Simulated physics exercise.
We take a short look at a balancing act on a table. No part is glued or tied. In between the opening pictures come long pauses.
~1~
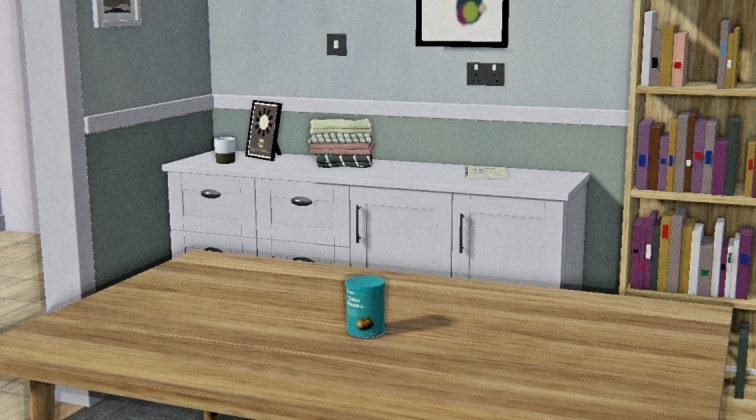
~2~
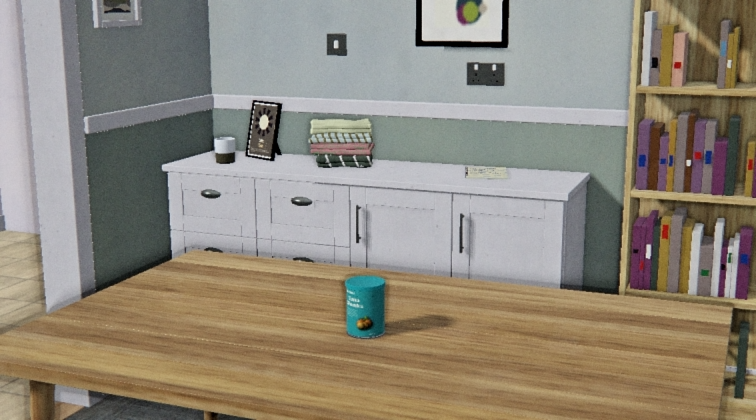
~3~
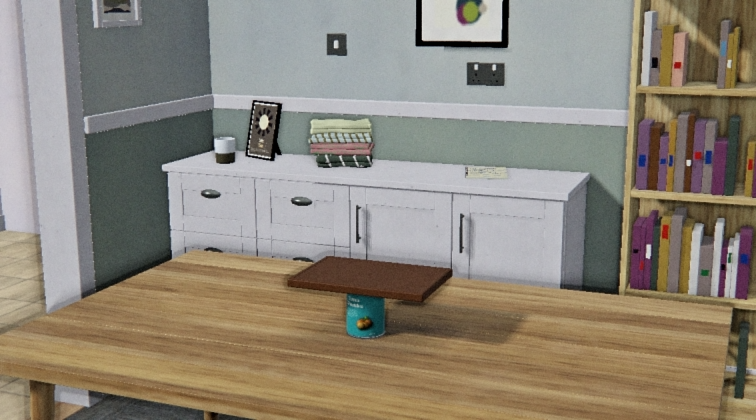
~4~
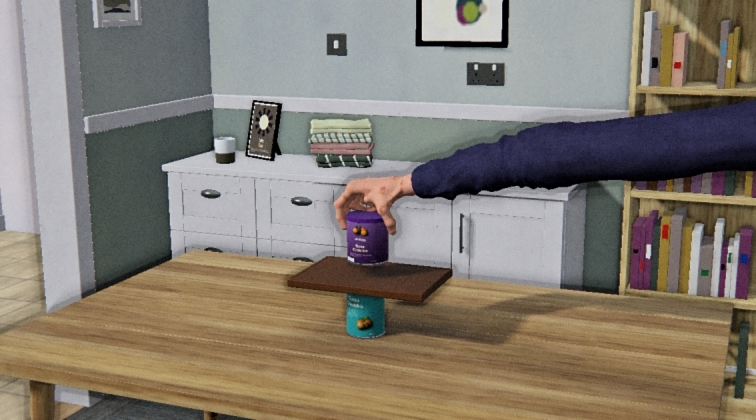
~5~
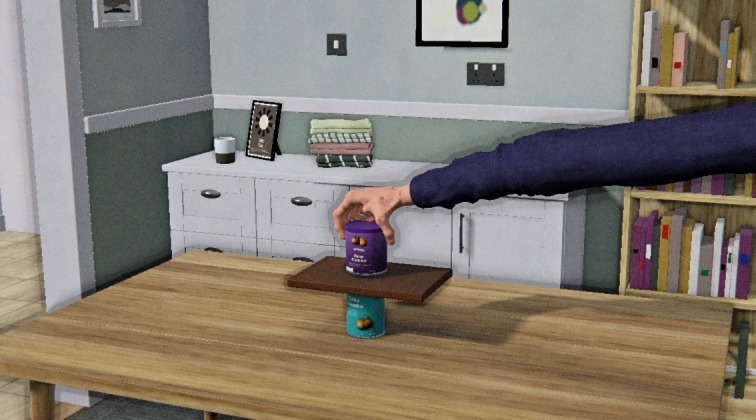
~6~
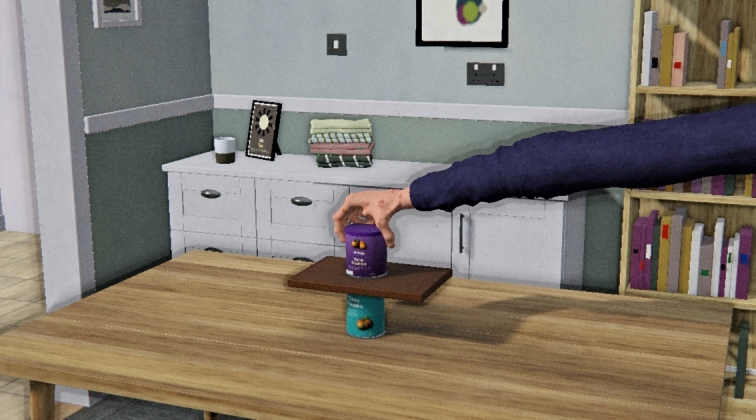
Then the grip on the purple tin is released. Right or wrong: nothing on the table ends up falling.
Right.
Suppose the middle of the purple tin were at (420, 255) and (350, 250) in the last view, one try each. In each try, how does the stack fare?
Case A: It caves in; case B: It survives.
Then, 0.10 s on from there, no change.
Then, 0.40 s on from there, purple tin resting near (366, 251).
In the end, all 3 unmoved. At the end, from the last picture's camera, purple tin near (366, 251). The stack holds.
